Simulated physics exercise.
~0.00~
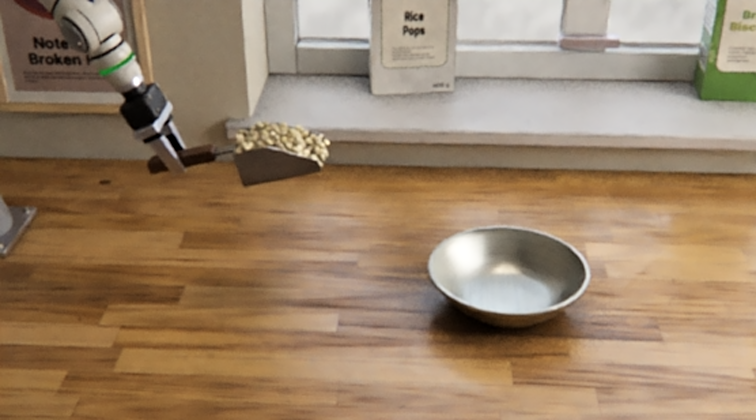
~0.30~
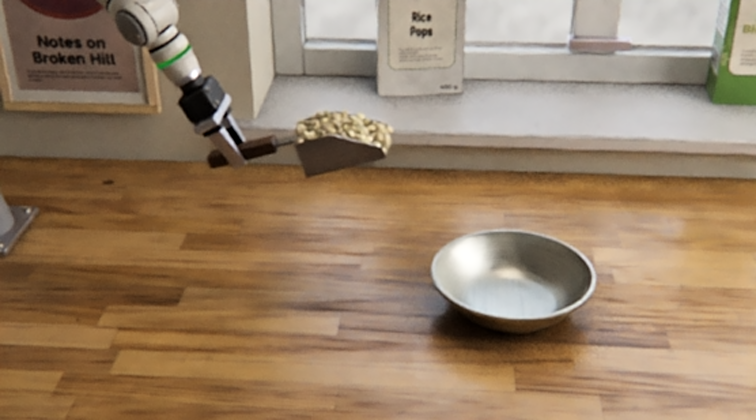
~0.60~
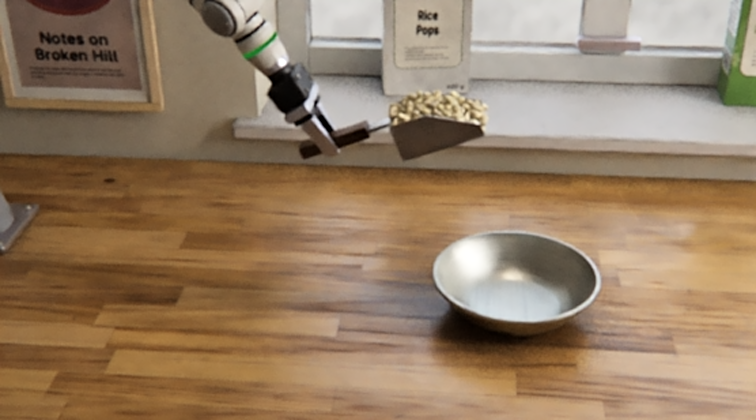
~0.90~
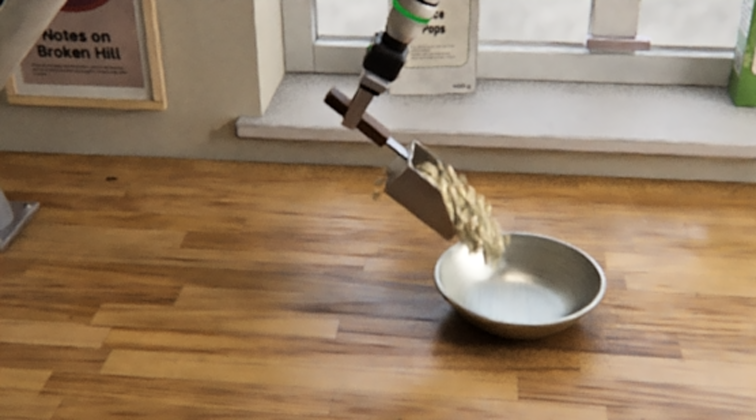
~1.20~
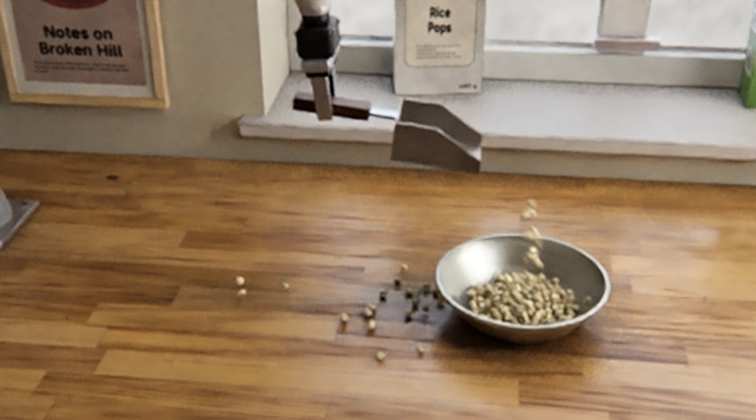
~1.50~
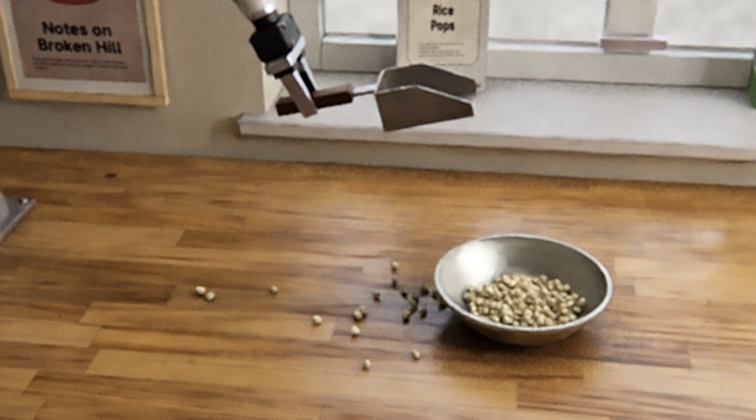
A robotic arm carries a metal scoop heaped with pale dried beans rightward over a wooden counter, then tips it forward so they pour into a metal bowl. The emptied scoop levels and rises, leaving most beans in the bowl and a few scattered to its left.
